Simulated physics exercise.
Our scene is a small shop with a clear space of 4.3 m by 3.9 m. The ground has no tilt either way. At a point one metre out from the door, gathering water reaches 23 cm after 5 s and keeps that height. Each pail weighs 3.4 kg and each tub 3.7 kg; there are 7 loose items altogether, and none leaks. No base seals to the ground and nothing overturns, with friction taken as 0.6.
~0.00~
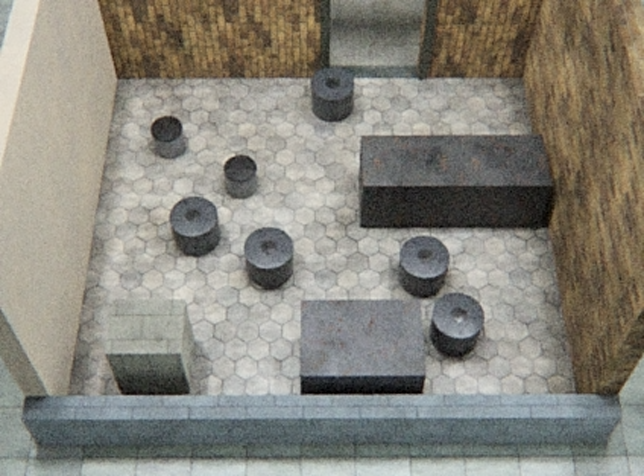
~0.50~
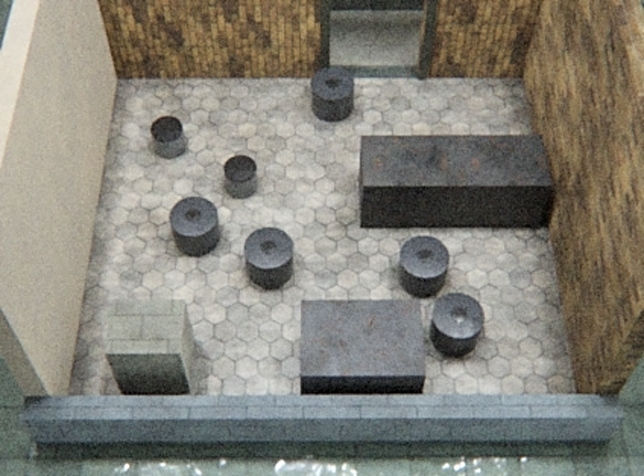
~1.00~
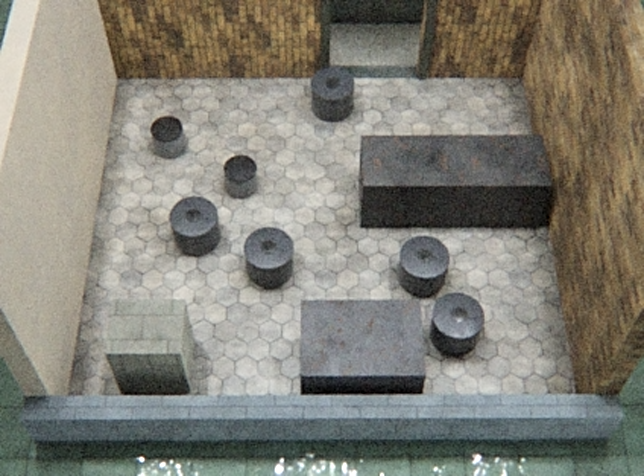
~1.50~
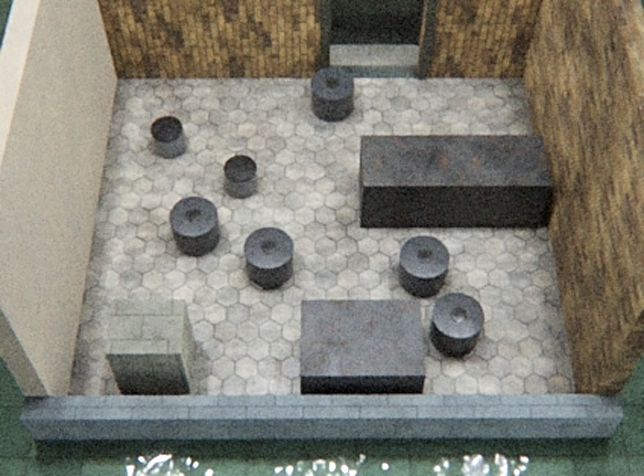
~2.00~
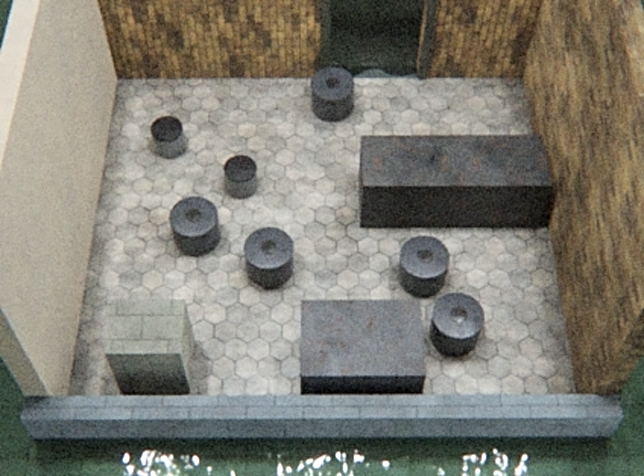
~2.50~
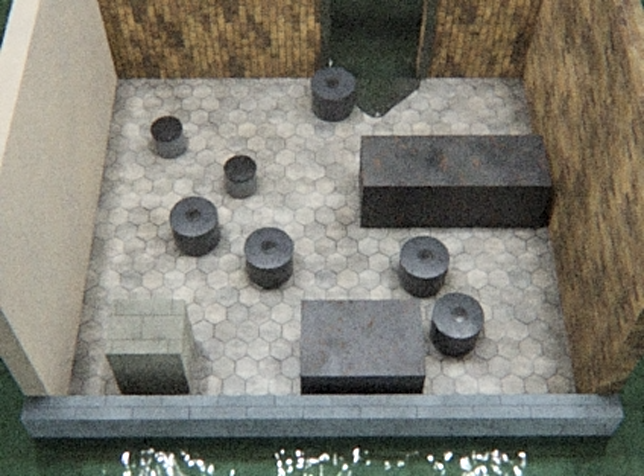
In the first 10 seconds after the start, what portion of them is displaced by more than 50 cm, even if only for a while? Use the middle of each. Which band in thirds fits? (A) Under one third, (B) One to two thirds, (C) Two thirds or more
The answer is B.
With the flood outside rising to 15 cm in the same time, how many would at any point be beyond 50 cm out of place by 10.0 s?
The count would be 2.
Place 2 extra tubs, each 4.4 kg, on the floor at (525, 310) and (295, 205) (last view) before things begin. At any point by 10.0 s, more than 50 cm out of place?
Note: Item 1 below threshold; item 2 above threshold.
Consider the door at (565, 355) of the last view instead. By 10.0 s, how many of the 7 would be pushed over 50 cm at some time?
Result: 6 of them.
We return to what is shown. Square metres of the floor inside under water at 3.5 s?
Near 2.0 m2 in all.
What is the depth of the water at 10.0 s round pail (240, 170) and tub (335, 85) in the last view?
Depth approx. 9 cm / 3 cm.
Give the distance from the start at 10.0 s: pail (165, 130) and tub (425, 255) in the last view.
In that order: 0 cm, 0 cm.
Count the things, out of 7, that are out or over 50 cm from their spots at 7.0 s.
Answer: 3.
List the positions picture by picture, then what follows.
A pail at (240, 168), on the bottom; a tub at (333, 83) rests on the ground; water covers 0.0 m2; 0 of 7 have shifted, in the first frame.
A pail at (240, 168) rests on the ground; a tub at (333, 83), on the bottom; 0.0 m2 under water; 0 of 7 have shifted, in the second frame.
A pail at (240, 168), on the bottom; a tub at (333, 83) rests on the ground; water covers 0.0 m2; 0 of 7 have shifted, in the third frame.
A pail at (240, 168) rests on the ground; a tub at (333, 83) rests on the ground; water covers 0.0 m2; 0 of 7 have shifted, in the fourth frame.
A pail at (240, 168), on the bottom; a tub at (333, 83) rests on the ground; 0.0 m2 under water; 0 of 7 have shifted, in the fifth frame.
A pail at (240, 168) rests on the ground; a tub at (333, 83) rests on the ground; water covers 0.3 m2; 0 of 7 have shifted, in the sixth frame.
After 3.5 s 0 of 7 are over 50 cm from their spots; 0 afloat.
After 4.5 s 1 of 7 are over 50 cm from their spots; 0 afloat.
After 7.0 s 3 of 7 are over 50 cm from their spots; 1 afloat.
After 10.0 s 4 of 7 are over 50 cm from their spots, and 4 have been at some point; 5 afloat.
